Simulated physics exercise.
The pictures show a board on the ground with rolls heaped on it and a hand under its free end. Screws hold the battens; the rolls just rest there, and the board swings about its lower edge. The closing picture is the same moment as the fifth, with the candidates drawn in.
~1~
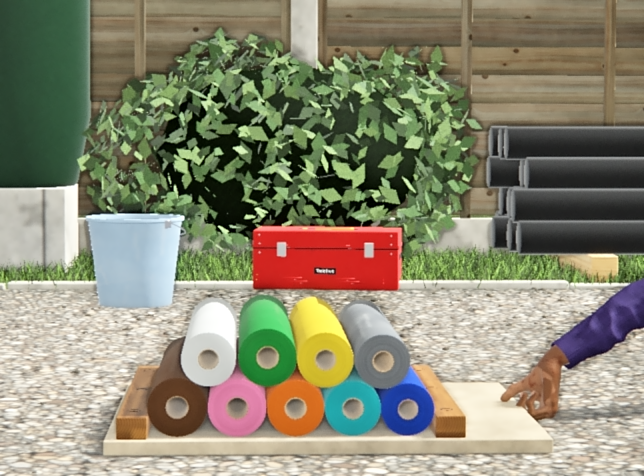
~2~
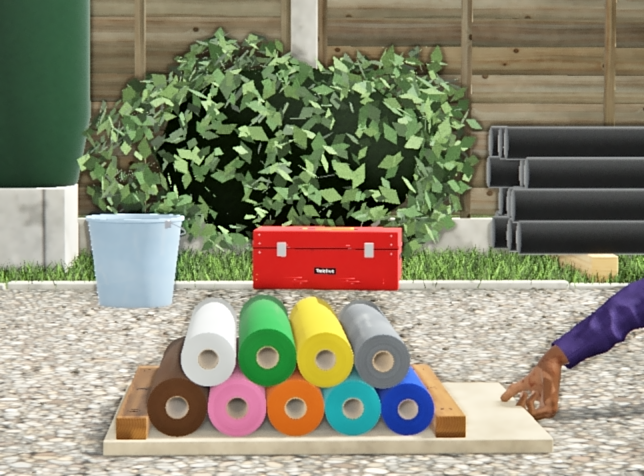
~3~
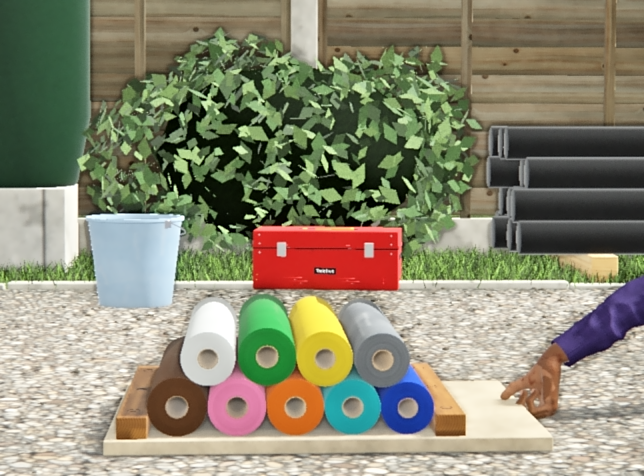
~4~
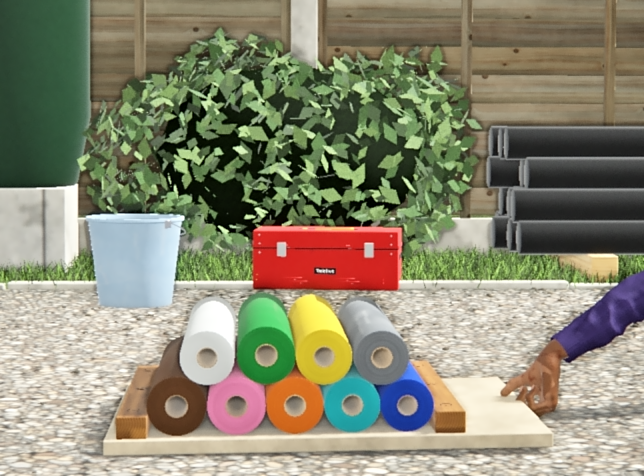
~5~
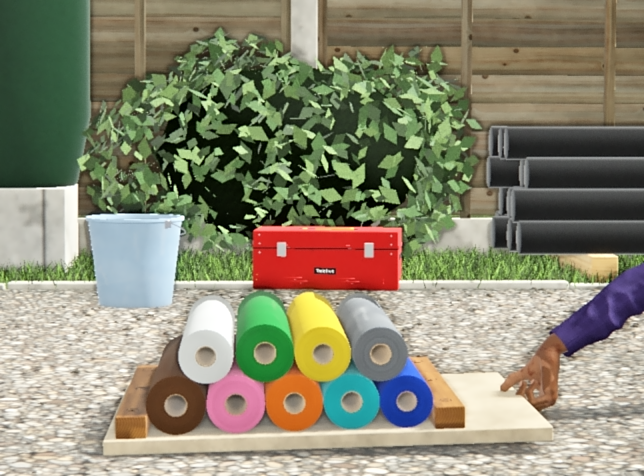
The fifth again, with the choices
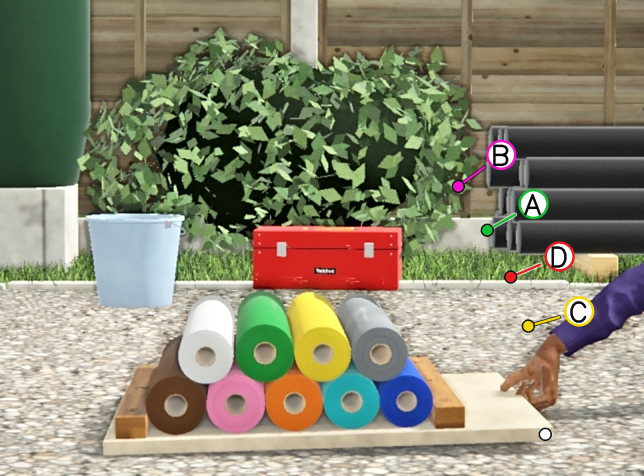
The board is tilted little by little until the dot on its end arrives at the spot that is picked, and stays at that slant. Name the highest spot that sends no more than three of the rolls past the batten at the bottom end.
Stop at A.
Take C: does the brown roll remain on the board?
Yes, with C.
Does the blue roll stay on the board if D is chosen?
Yes, with D.
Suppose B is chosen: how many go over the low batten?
At B the number is four.
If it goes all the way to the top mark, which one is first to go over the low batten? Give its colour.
It is the white one.
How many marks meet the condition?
Three of them.
On the marked copy, A at (488, 230); B at (458, 186); C at (528, 326); D at (510, 277); the white dot at (545, 434).
Following A. Soon after the start, board at 17°.
Later, board at 30°.
In the end, board at 30°, none over the low batten.
As for the rest, B four over the low batten (green, grey, yellow, white); C none over the low batten; D none over the low batten.
